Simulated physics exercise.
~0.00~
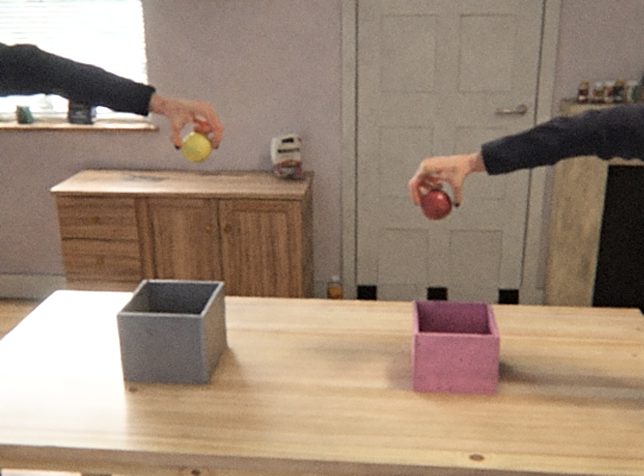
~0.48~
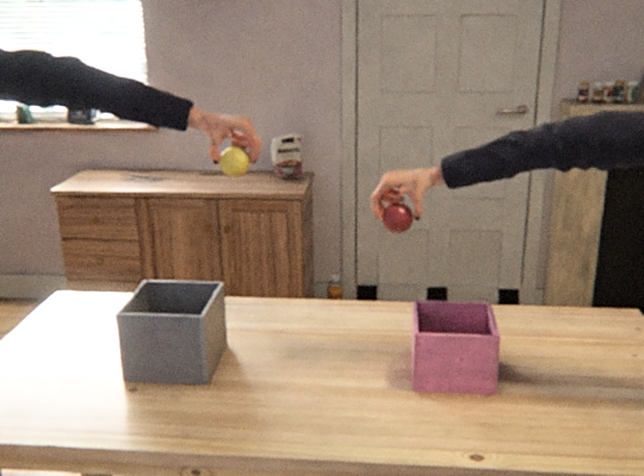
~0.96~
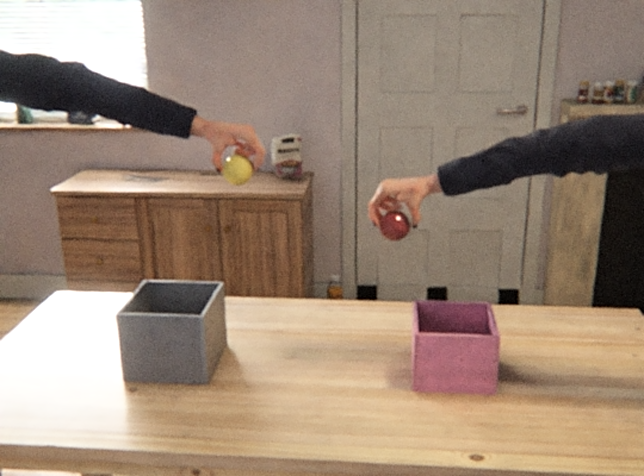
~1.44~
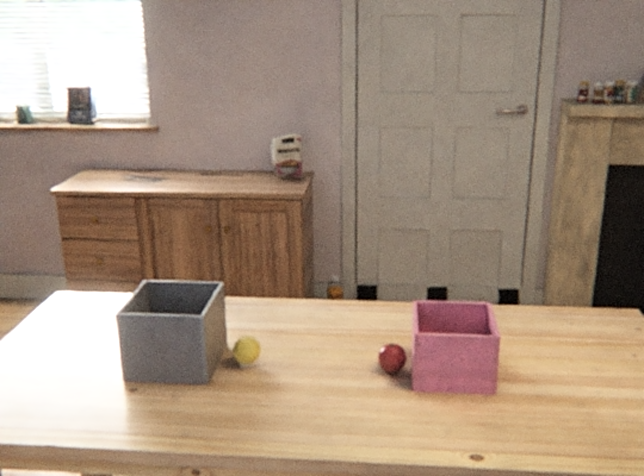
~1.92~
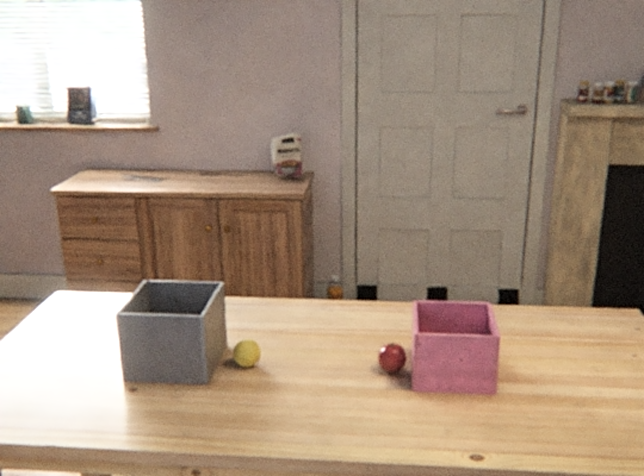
In a room with a wooden sideboard and a pale door, two hands reach in from opposite sides above a table holding a grey open box on the left and a pink one on the right. The left hand holds a yellow lemon, and the right hand holds a red tomato. The lemon moves right and the tomato moves left, each carried past its box toward the middle, then both dip slightly. The hands let go and withdraw as both drop to the tabletop. The lemon rests just right of the grey box, and the tomato just left of the pink one, both outside.
